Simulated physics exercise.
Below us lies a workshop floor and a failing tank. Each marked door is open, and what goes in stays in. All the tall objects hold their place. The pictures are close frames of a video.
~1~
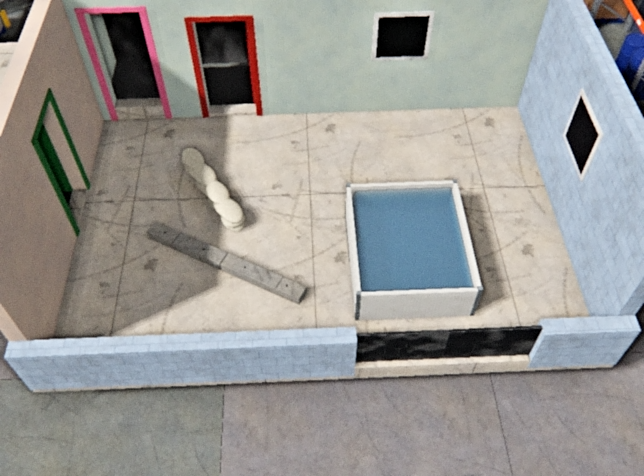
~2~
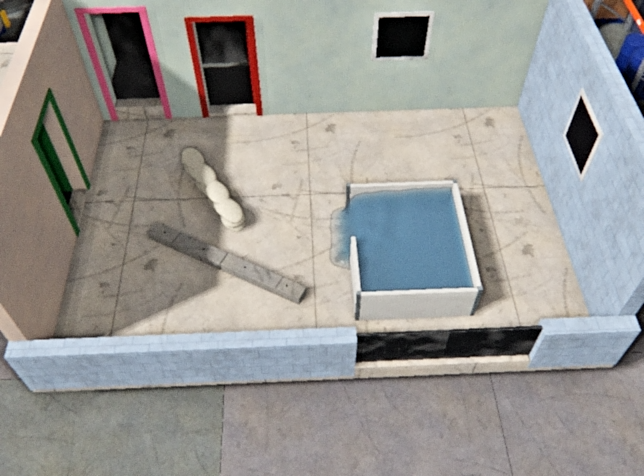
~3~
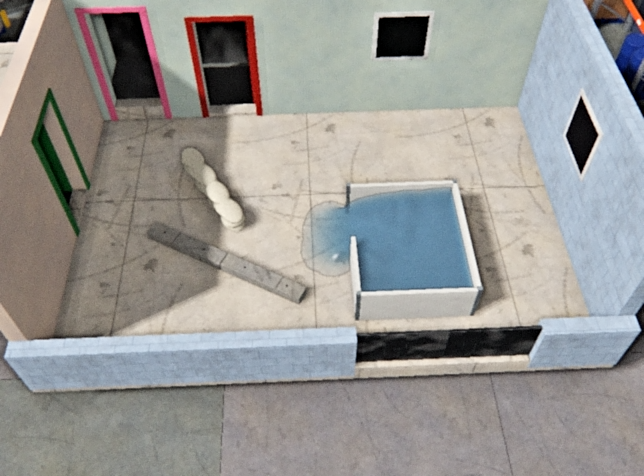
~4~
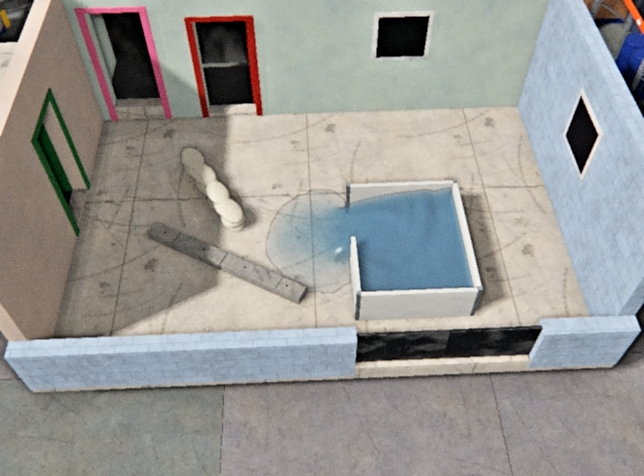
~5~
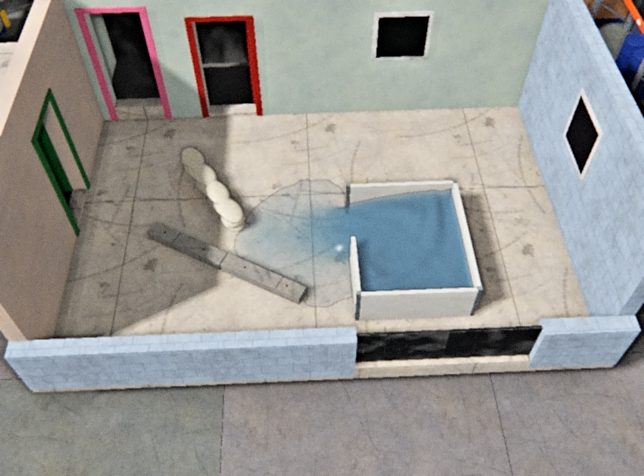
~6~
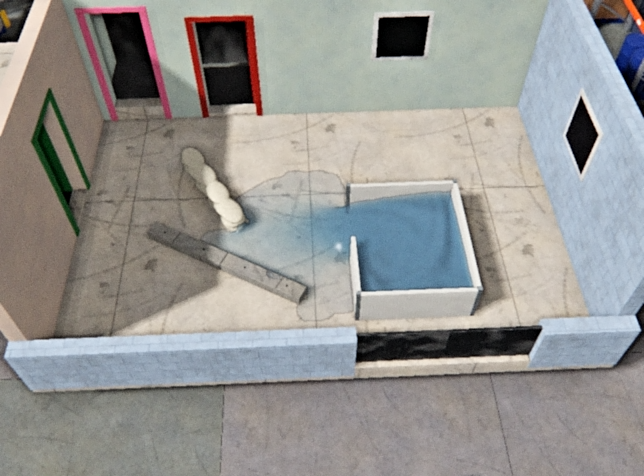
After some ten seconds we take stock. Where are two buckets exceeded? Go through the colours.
In the end: The green door lets in a lot; the pink door admits no more than that; the red door lets in a lot.
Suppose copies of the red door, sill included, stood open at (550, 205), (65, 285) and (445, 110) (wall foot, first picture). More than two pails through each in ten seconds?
In that order: Lets less in, holds, stays under.
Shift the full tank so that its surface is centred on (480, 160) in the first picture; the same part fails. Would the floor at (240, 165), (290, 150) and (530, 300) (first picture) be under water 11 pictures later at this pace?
One after the other: Covered, wet, not flooded.
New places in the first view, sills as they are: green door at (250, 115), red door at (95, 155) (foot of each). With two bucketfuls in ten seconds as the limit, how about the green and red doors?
One by one: Green lets more in; red goes over.
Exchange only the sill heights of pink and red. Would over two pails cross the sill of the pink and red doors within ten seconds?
In short: Pink door goes over; red door keeps below it.
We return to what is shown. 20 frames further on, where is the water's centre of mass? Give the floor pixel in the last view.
I would point to (280, 217).
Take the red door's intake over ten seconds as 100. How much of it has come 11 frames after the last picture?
Near 0 in a hundred.
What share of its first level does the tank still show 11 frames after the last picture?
Close to 52 %.
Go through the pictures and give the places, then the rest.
The water tank at (410, 237) is whole and still, in the first frame.
Water pours out at (352, 231) and has run to (341, 212), in the second frame.
Water pours out at (352, 231) and has run to (311, 262), in the third frame.
Water pours out at (352, 232) and has run to (273, 255), in the fourth frame.
The front is at (239, 247), out from the gap at (352, 231), in the fifth frame.
The front is at (206, 239), out from the gap at (352, 231), in the sixth frame.
A moment on, water covers 20 % of the floor; the green door not reached, the pink door not reached, the red door not reached.
Next, water covers 35 % of the floor; the green door wet at the sill, nothing in, the pink door wet at the sill, nothing in, the red door under two buckets in.
Then, water covers 35 % of the floor; the green door under two buckets in, the pink door wet at the sill, nothing in, the red door far over two buckets in.
Later, water covers 55 % of the floor; the green door over two buckets in, the pink door wet at the sill, nothing in, the red door far over two buckets in.
In the end, water covers 85 % of the floor; the green door over two buckets in, the pink door wet at the sill, nothing in, the red door far over two buckets in.
